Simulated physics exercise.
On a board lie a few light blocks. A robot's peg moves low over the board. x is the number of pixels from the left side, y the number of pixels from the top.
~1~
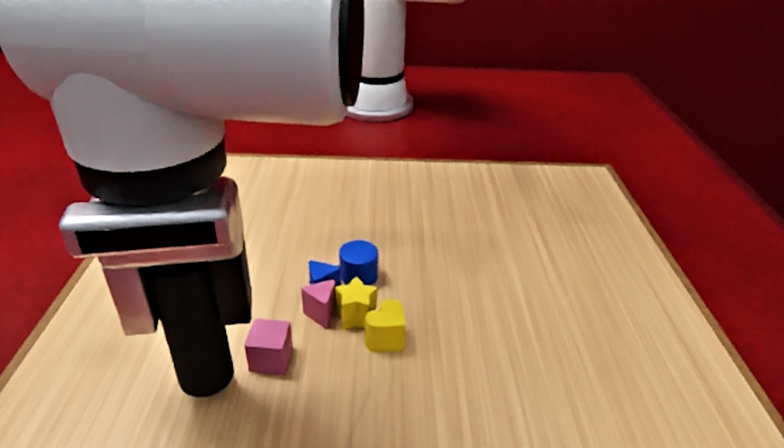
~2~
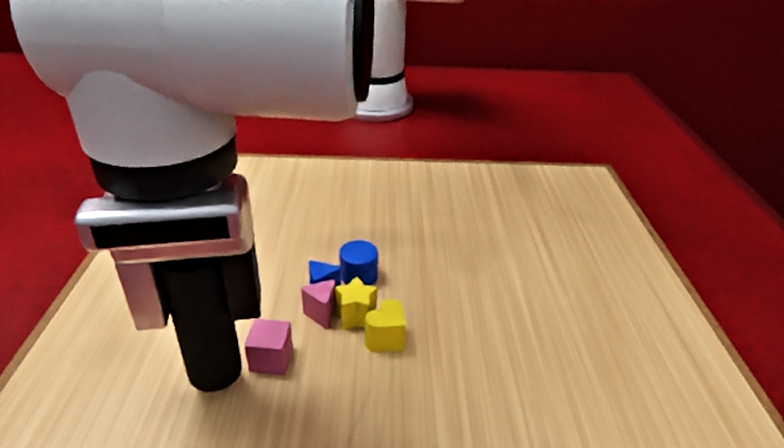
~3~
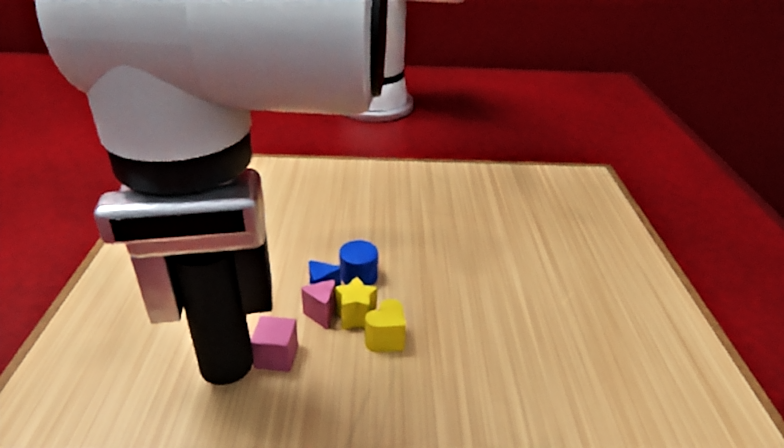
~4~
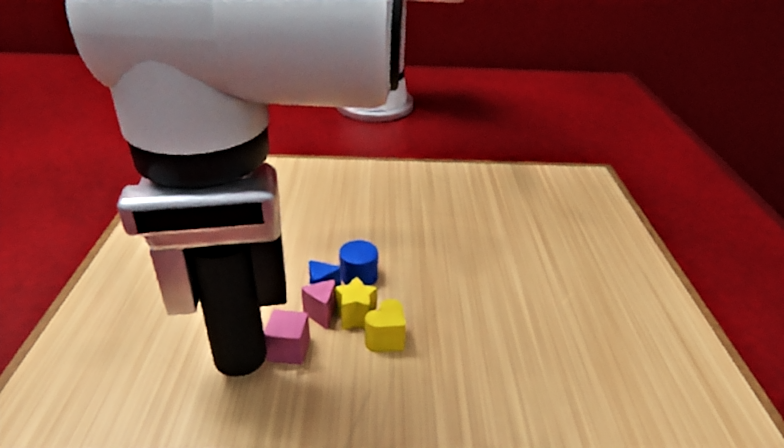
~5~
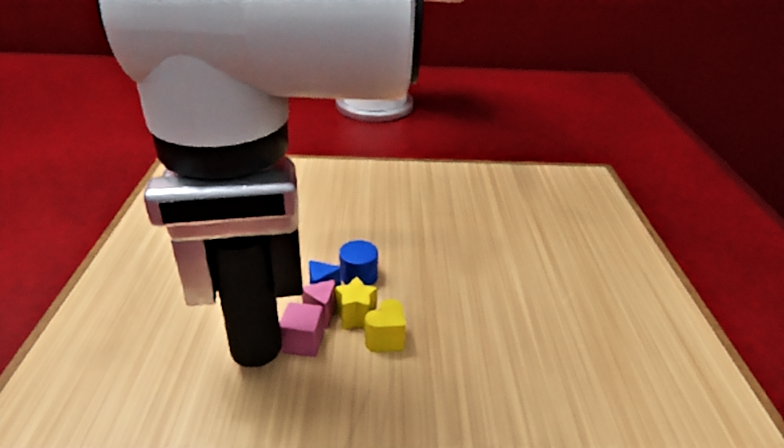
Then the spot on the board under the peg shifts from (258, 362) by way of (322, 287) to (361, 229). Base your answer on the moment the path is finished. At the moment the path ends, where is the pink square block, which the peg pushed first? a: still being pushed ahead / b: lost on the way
My pick is b.
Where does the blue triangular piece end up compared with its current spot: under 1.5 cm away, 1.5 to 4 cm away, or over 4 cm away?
Band: Over 4 cm.
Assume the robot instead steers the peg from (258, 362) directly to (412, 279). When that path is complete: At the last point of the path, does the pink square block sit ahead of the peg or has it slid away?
Pushed along.
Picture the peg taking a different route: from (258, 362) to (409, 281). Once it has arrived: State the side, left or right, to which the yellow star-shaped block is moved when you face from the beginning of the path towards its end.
Sideways, to the right.
What follows on the original path. One third of the way, peg at (305, 295); pink square block at (340, 295), turned 100° clockwise; pink triangular piece at (344, 275), turned 20° anticlockwise; blue triangular piece at (326, 262); yellow star-shaped block at (376, 288), turned 10° clockwise.
Two thirds of the way, peg at (336, 251); pink square block at (341, 295), turned 100° clockwise; pink triangular piece at (354, 264), turned 75° clockwise; blue triangular piece at (347, 223), turned 50° anticlockwise; yellow star-shaped block at (377, 288); blue cylinder at (376, 239).
At the end, peg at (361, 216); pink square block at (341, 295), turned 100° clockwise; pink triangular piece at (354, 264), turned 75° clockwise; blue triangular piece at (367, 191), turned 70° anticlockwise; yellow star-shaped block at (377, 288); blue cylinder at (383, 234).
